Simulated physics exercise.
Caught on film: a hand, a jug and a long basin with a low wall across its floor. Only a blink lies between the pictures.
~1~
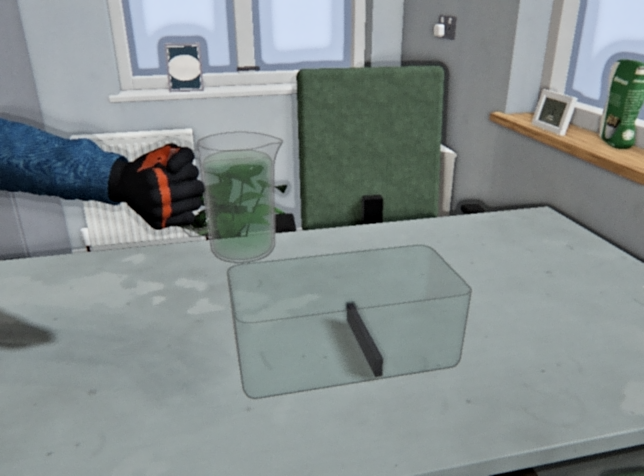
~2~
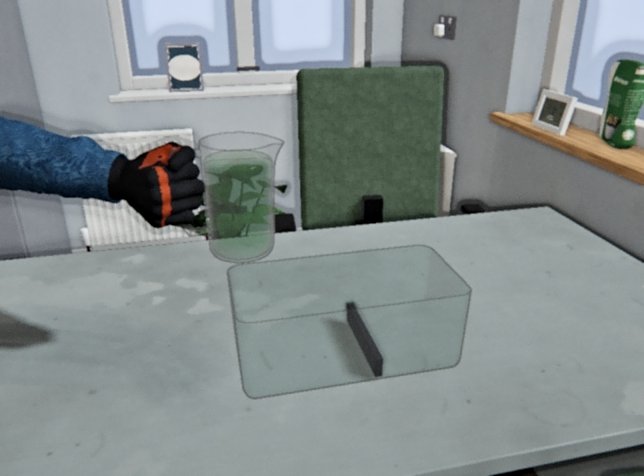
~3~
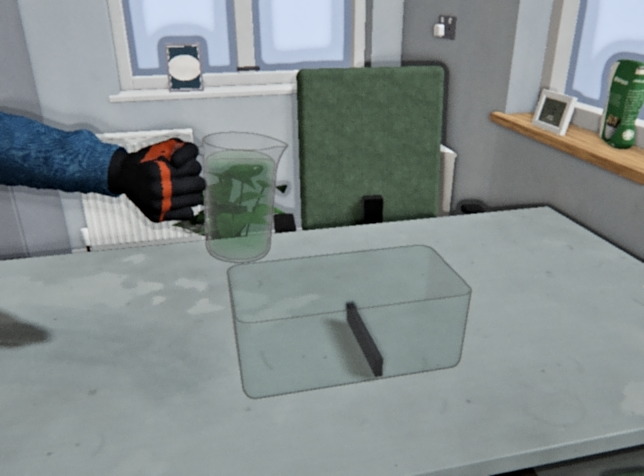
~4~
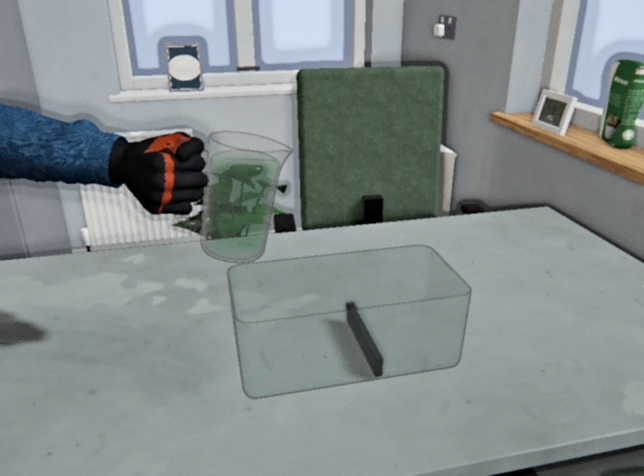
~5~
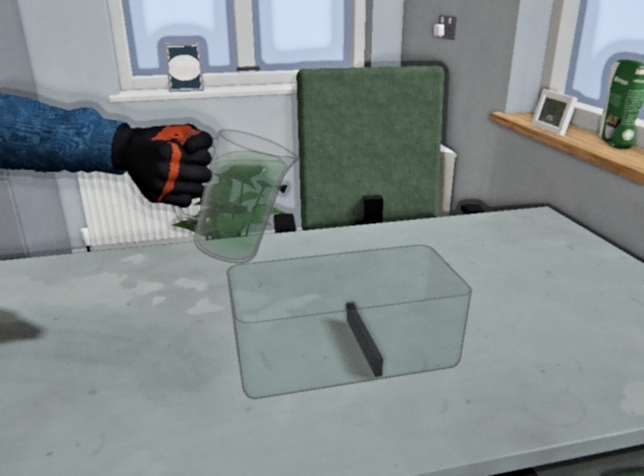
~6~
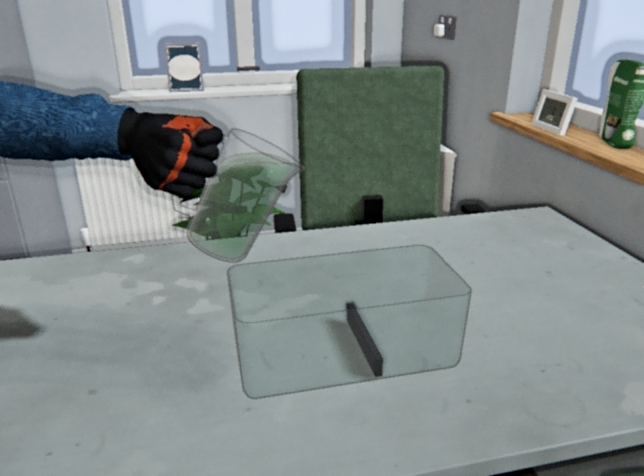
To begin with, a black-and-orange gloved hand holds a clear jug of green liquid nearly upright, left of and above a clear, empty basin with a low dark wall across its floor. The hand then gradually tilts the jug rightward, its liquid shifting inside, while the basin stays still.
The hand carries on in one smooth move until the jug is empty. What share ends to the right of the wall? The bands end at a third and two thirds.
The share right of the wall is from a third to two thirds.
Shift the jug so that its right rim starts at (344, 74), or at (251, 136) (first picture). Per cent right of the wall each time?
The first gives 50 %, the second 10 %.
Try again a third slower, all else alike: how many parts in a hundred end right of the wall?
Roughly 45 in a hundred.
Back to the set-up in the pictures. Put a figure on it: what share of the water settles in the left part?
It comes to 50 per cent or so.
A moment on, the jug is tipped on its side and 77 per cent is still to pour, 5 is left of the wall and 1 right of it.
Next, the jug is tipped on its side and 42 per cent is still to pour, 26 is left of the wall and 14 right of it.
Then the jug is tipped on its side and 16 per cent is still to pour, 34 is left of the wall and 40 right of it.
Later the jug is tipped on its side and 6 per cent is still to pour, 44 is left of the wall and 47 right of it.
At rest 52 per cent lies left of the wall, 48 right of it and 0 outside.
